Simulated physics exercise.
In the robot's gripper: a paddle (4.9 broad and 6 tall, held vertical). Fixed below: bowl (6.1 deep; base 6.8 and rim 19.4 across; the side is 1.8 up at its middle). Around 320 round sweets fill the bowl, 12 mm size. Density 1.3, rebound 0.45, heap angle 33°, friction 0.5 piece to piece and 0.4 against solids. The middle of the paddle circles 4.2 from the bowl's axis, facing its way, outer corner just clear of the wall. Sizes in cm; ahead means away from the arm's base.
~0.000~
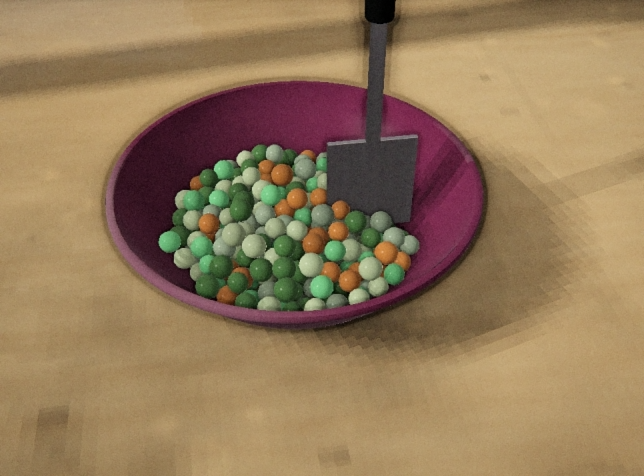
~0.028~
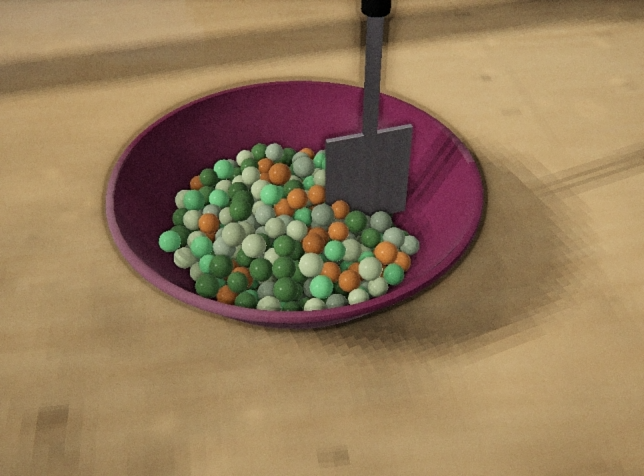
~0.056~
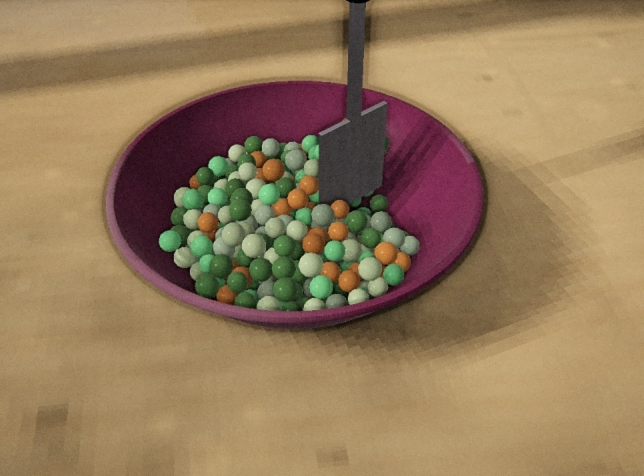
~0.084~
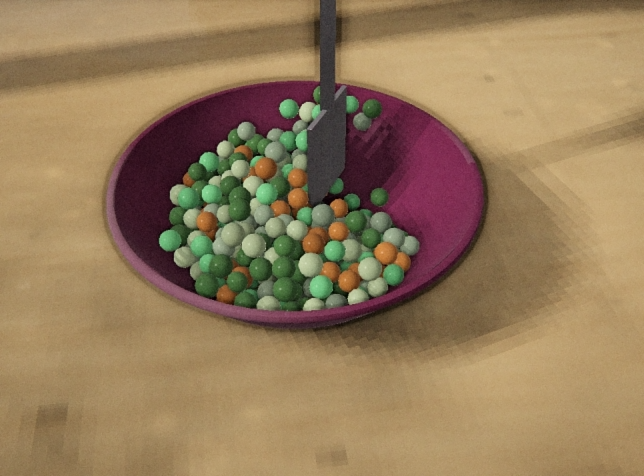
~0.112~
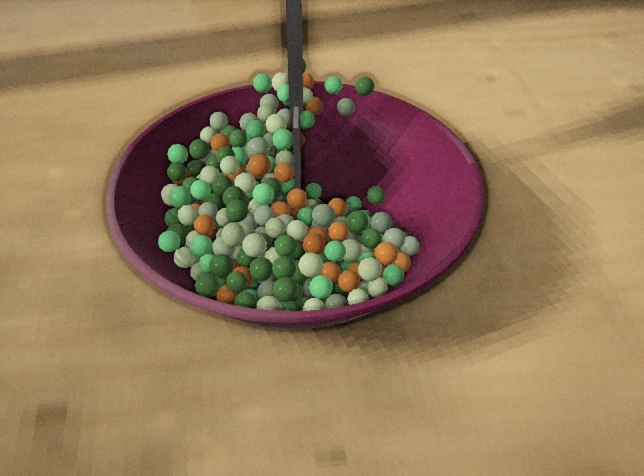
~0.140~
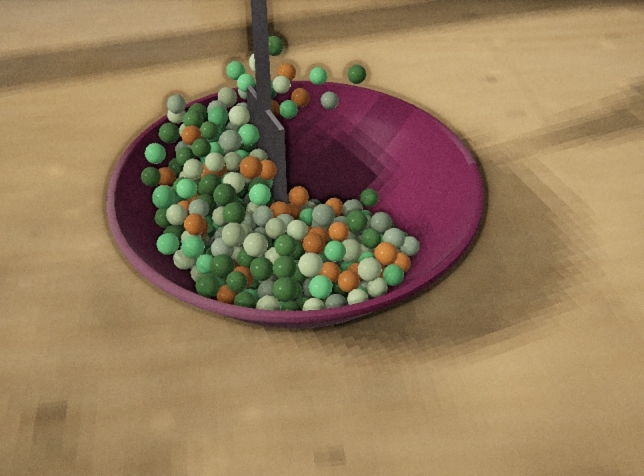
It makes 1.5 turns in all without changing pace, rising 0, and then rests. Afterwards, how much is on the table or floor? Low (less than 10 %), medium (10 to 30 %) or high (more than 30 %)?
A high share, more than 30 %, ends on the table or floor.
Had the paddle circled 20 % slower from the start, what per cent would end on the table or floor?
In that case some 35 per cent.
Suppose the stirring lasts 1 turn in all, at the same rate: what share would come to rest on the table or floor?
Then about 35 per cent.
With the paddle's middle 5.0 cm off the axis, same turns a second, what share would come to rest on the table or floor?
It would be near 40 per cent.
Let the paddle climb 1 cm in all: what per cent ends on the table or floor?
Some 40 per cent.
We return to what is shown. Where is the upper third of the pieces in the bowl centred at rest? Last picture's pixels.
Near (266, 266).
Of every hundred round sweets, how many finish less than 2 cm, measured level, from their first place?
About 5 per cent.
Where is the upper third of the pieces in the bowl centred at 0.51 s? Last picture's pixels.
Near (293, 127).
After 0.32 s, 274° round, highest piece 9 above the table; 250 in the bowl, 20 on the table or floor, 51 in flight or on the tool.
After 0.51 s, 79° round, highest piece 9 above the table; 194 in the bowl, 101 on the table or floor, 26 in flight or on the tool.
After 0.80 s, 180° round, highest piece 6 above the table; 171 in the bowl, 149 on the table or floor, 1 in flight or on the tool.
After 1.50 s, 180° round, highest piece 5 above the table; 171 in the bowl, 150 on the table or floor.
In the end, 171 in the bowl, 150 on the table or floor. That is 47 % on the table or floor.
